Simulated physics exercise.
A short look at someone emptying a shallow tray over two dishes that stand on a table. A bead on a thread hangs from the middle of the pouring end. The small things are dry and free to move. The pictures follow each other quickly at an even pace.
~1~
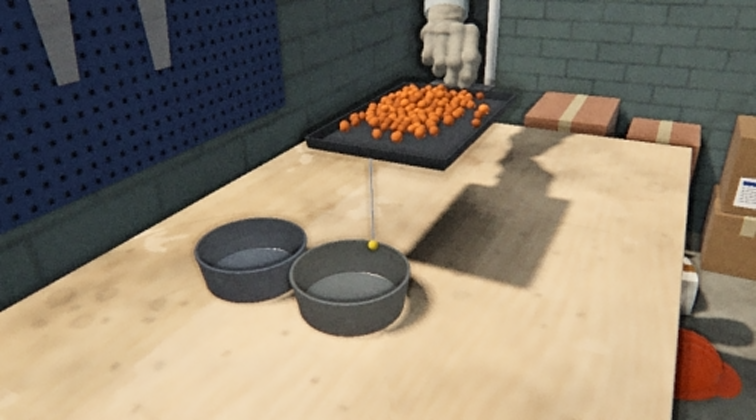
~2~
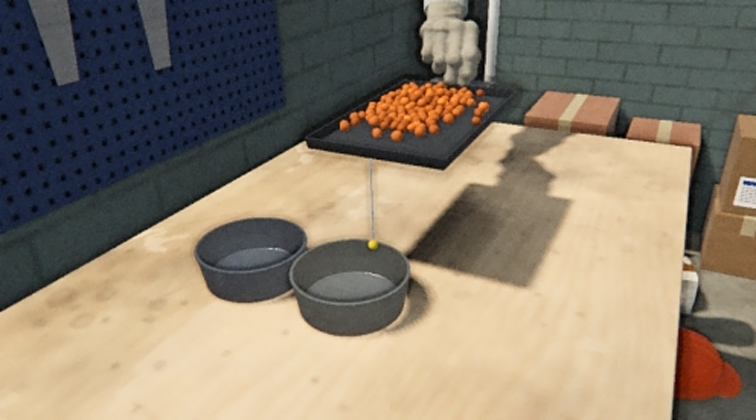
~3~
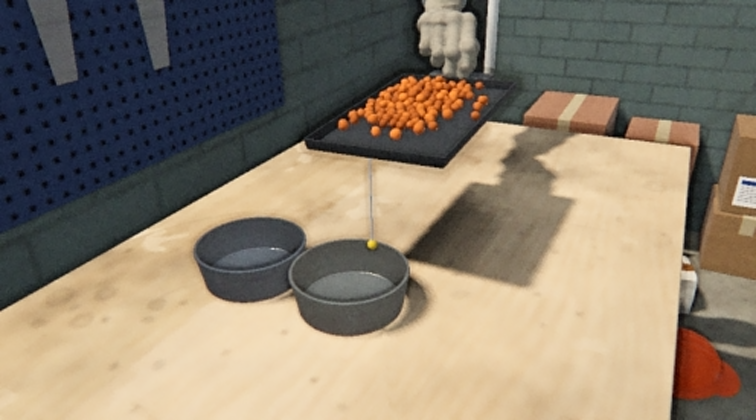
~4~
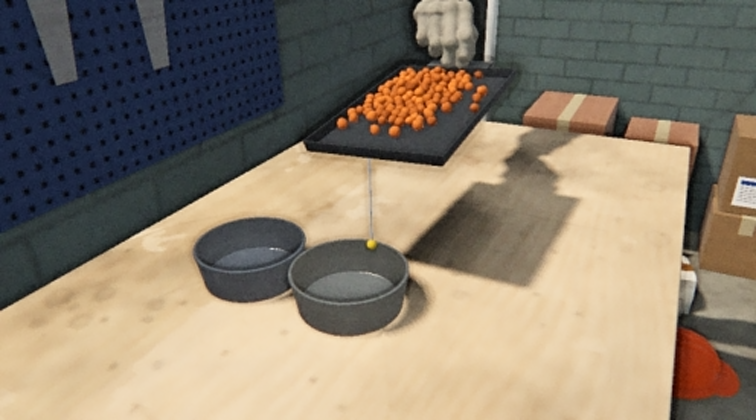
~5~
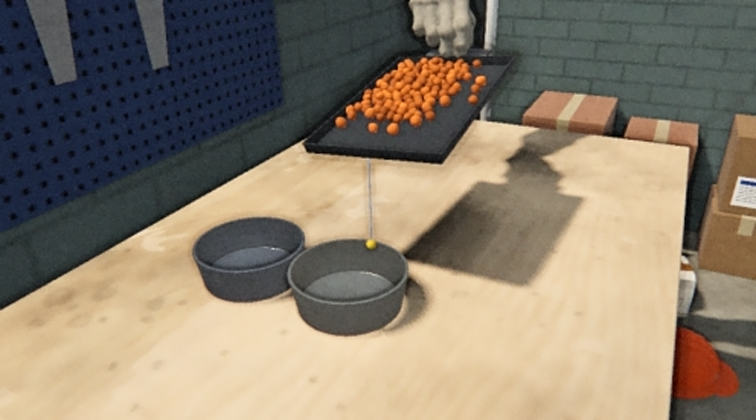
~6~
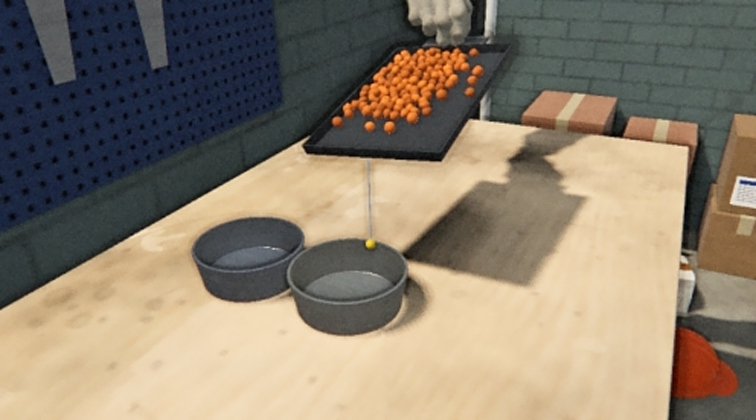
A black tray heaped with small orange balls, gripped at its far end by a pale, robotic-looking hand, hangs over a light wooden table in a workshop, seen from above at an angle. Two dark grey bowls sit below at left, near a yellow bead on a thread, with blue pegboard and cardboard boxes beyond. The hand steadily raises the tray's far end, steepening it slightly, while the camera stays still.
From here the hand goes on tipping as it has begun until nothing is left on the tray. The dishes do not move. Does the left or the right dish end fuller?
The right-hand one ends fuller.
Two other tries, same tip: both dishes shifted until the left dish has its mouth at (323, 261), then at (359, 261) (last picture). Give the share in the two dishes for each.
First some 90, then 50 per cent.
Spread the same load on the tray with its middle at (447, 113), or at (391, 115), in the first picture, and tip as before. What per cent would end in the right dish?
About 60 and 60 per cent.
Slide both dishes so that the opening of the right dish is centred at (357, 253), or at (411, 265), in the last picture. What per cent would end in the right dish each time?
Roughly 60 per cent, and 0 per cent.
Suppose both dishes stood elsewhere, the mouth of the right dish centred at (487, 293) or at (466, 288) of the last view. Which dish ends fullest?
First the left dish, then left.
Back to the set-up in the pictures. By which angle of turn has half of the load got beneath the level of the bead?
At about 110°.
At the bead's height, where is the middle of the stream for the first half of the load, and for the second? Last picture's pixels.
First near (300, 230), later near (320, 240).
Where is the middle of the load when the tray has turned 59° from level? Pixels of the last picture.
At about (341, 110).
Soon after the last picture, tray tipped steeply; nearly all on the tray; a stray few in the right dish; a stray few in the left dish; a stray few outside both; a stray few in the air.
A little later, tray tipped right over; most on the tray; a stray few in the right dish; a small part in the left dish; a stray few outside both.
Later still, tray tipped past a quarter turn; about half in the right dish; about a quarter in the left dish; about a quarter outside both.
At rest, tray tipped past a quarter turn; about half in the right dish; about a quarter in the left dish; about a quarter outside both.
